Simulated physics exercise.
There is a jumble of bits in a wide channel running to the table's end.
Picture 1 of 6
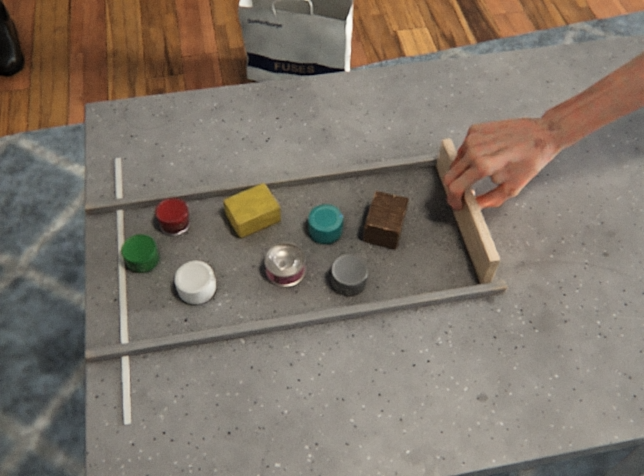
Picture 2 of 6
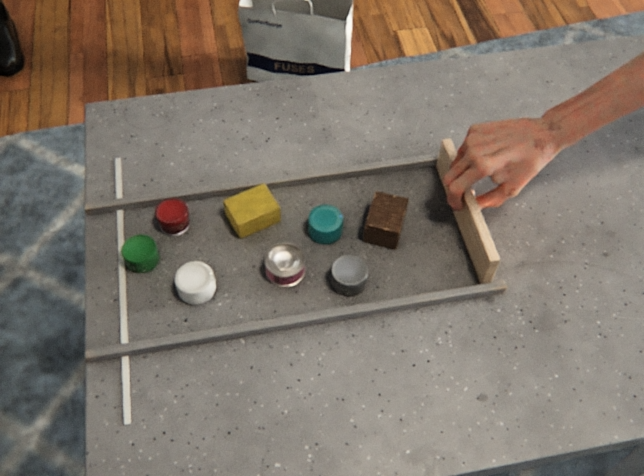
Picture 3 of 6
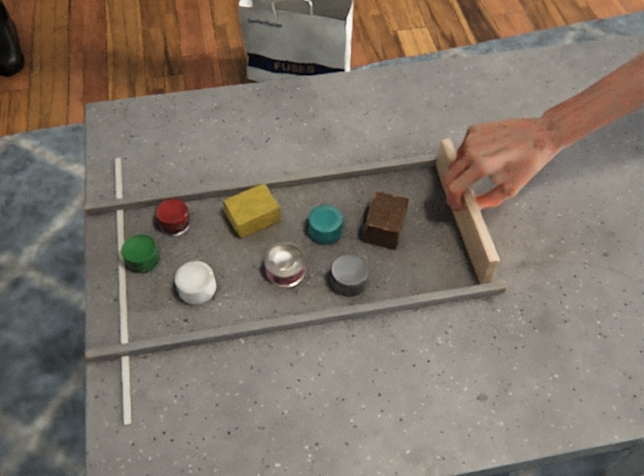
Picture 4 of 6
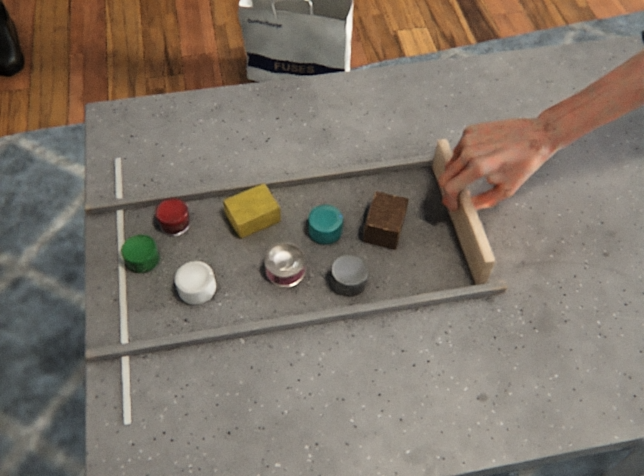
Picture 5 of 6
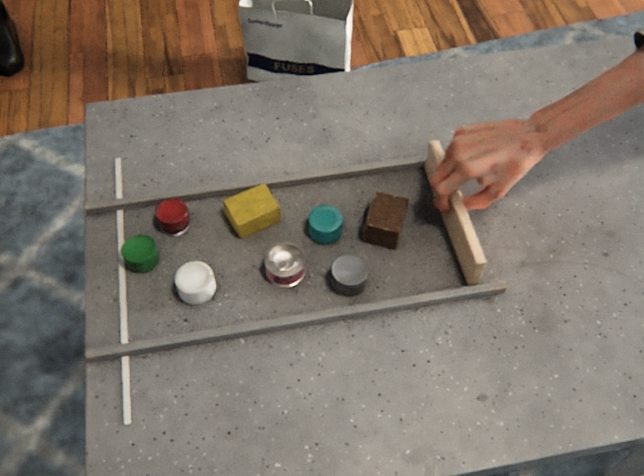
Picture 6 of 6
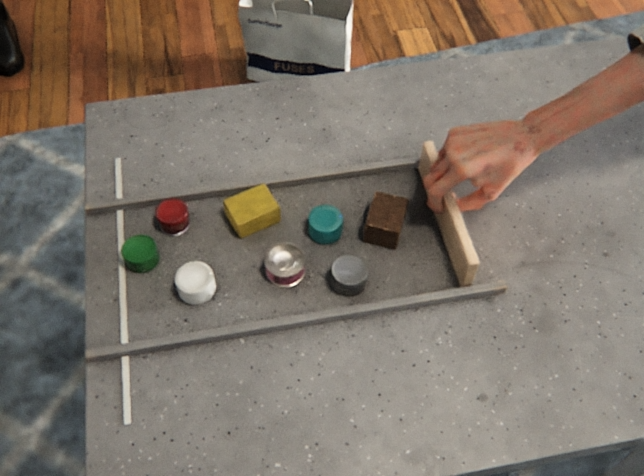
A hand holds a wooden board still, then slides it slightly left toward the objects.
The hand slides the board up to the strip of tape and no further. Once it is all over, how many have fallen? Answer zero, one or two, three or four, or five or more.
When it is over, five or more have fallen.
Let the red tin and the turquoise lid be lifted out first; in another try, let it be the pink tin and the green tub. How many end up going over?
Try 1: 3; try 2: 3.
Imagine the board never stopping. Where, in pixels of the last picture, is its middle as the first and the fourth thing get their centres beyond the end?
(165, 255), then (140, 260).
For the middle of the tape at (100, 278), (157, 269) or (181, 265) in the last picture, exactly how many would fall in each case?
Tallies in the order asked: 8, 2, 0.
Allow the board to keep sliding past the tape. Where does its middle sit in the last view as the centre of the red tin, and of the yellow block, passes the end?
Near (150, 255), then near (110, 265).
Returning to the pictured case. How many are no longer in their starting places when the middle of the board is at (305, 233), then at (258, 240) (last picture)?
Counts: 4 / 6.
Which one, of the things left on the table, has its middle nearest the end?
The yellow block.
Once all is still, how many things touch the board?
3 touch it.
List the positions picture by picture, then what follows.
In the first frame, green tub (141, 254); red tin (173, 217); white lid (196, 283); board (465, 209); tape (122, 274).
In the second frame, red tin (173, 217); brown block (386, 220).
In the third frame, white lid (196, 283); yellow block (252, 211).
In the fourth frame, green tub (141, 254); board (461, 210).
In the fifth frame, red tin (173, 217); turquoise lid (326, 224).
In the sixth frame, green tub (141, 254); red tin (173, 217); white lid (196, 283); board (446, 212); tape (122, 274).
Soon after, none off yet; green tub at rest near (141, 254); red tin at rest near (173, 217); white lid at rest near (196, 283).
In the end, the number that fall off is five or more; gone, turquoise lid, pink tin, white lid, red tin and green tub.
